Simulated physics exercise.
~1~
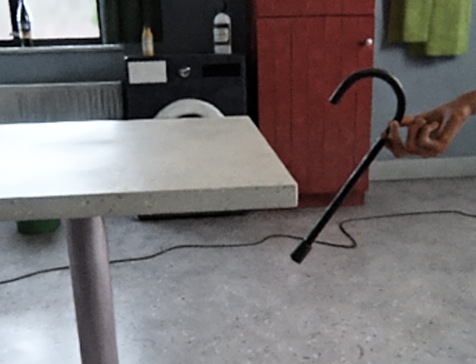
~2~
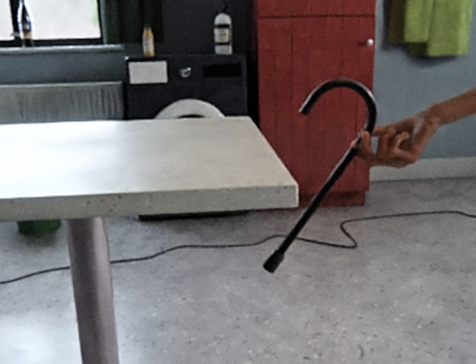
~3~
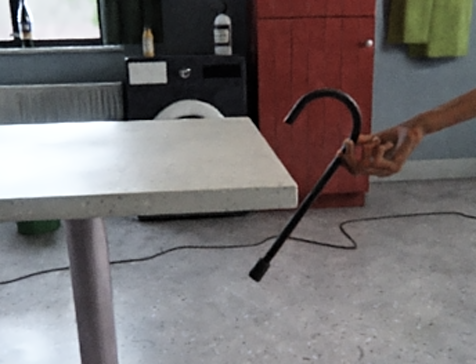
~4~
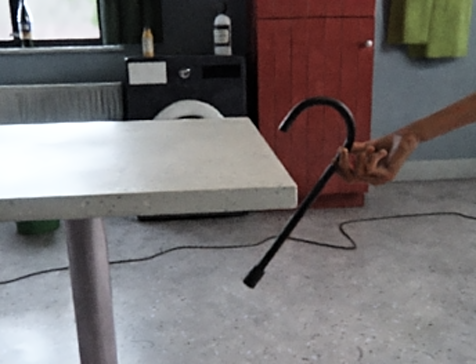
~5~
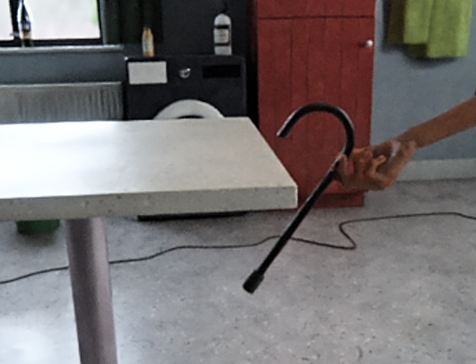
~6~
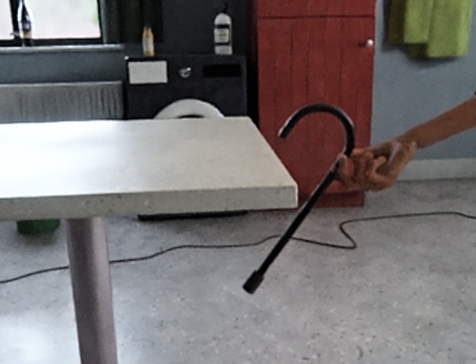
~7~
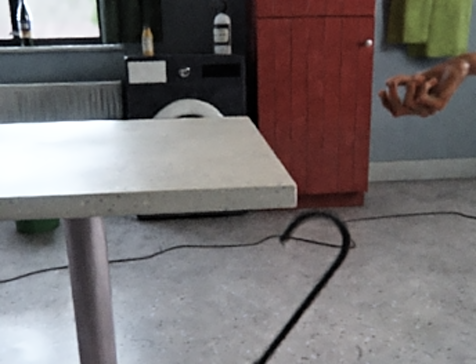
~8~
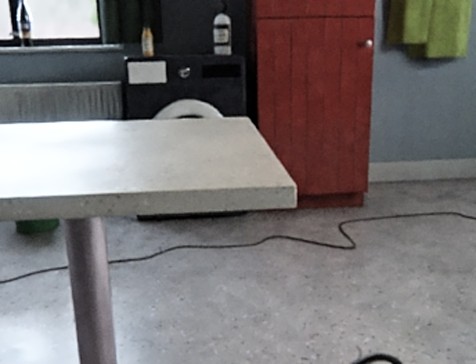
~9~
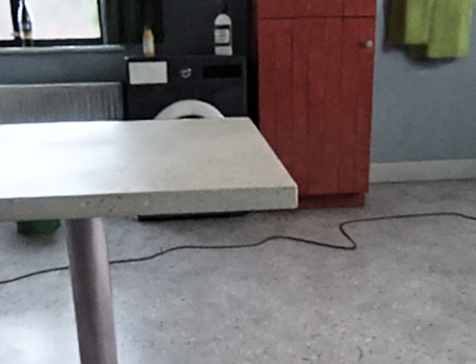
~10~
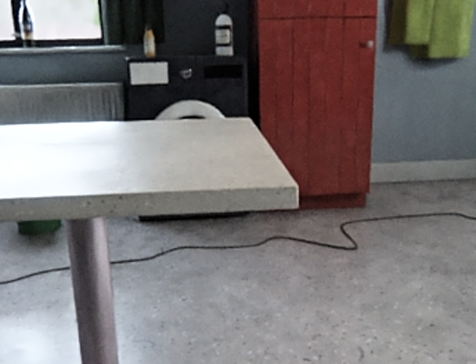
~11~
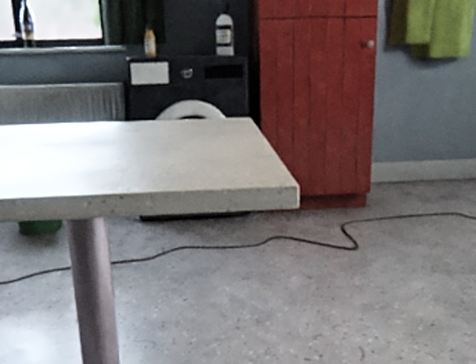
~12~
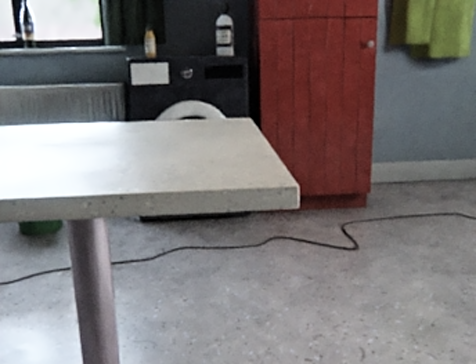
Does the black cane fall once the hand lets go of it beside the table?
Yes, the black cane falls. It drops past the table's edge toward the floor and out of view as the hand draws back.
